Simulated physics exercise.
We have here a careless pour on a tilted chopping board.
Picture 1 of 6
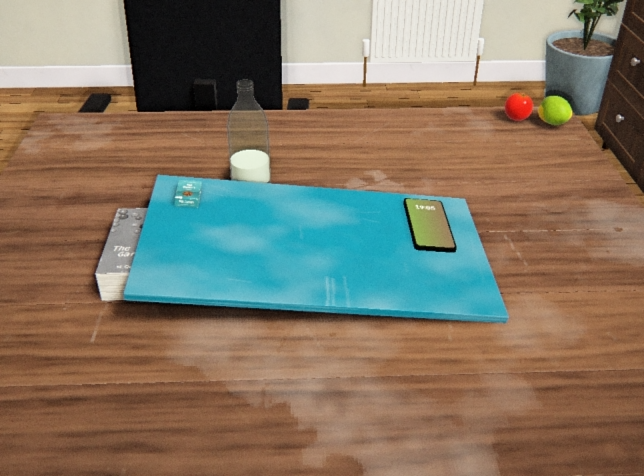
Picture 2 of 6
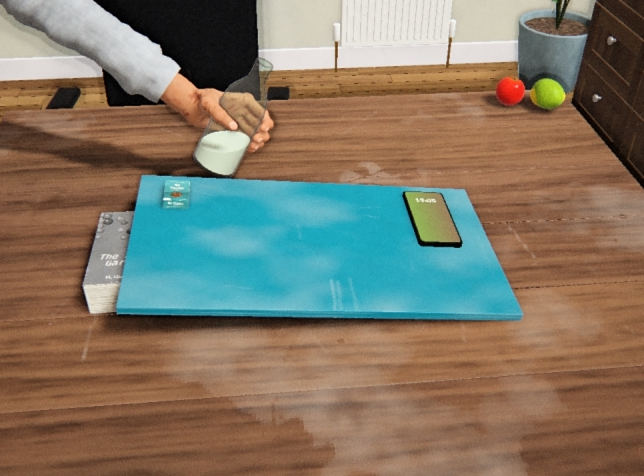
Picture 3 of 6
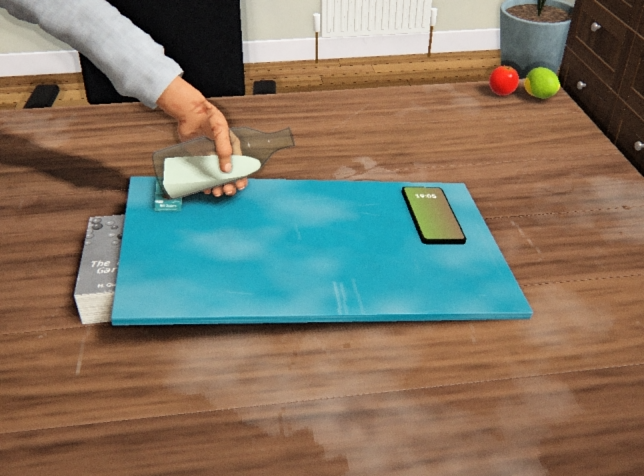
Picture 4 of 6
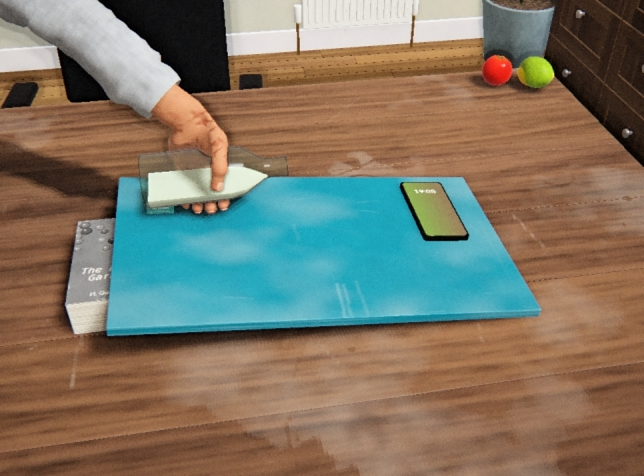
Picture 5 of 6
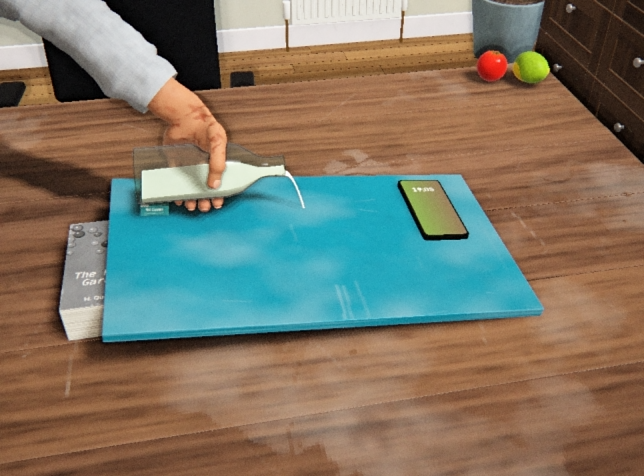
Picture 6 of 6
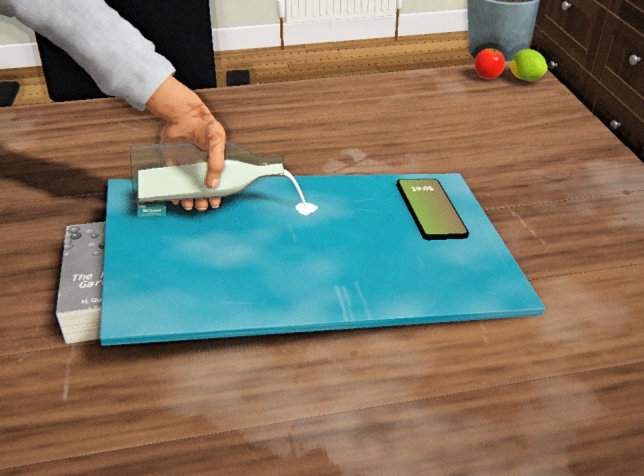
A hand lifting a glass bottle of milk, tilting it sideways and pouring a thin white stream onto a sloping blue board.
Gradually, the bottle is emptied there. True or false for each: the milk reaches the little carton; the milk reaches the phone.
On the left the little carton: False; on the right the phone: True.
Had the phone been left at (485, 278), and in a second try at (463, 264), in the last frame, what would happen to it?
It is missed at the first place and is missed at the second.
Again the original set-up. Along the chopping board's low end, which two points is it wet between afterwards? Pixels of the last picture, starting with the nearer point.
The wet stretch lies between (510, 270) and (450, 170).
Soon after, it runs down to the right; the little carton is dry; the phone is wet.
Later, it runs down to the right and off the end; the little carton is dry; the phone is wet.
In the end, it runs down to the right and off the end; the little carton is dry; the phone is wet.
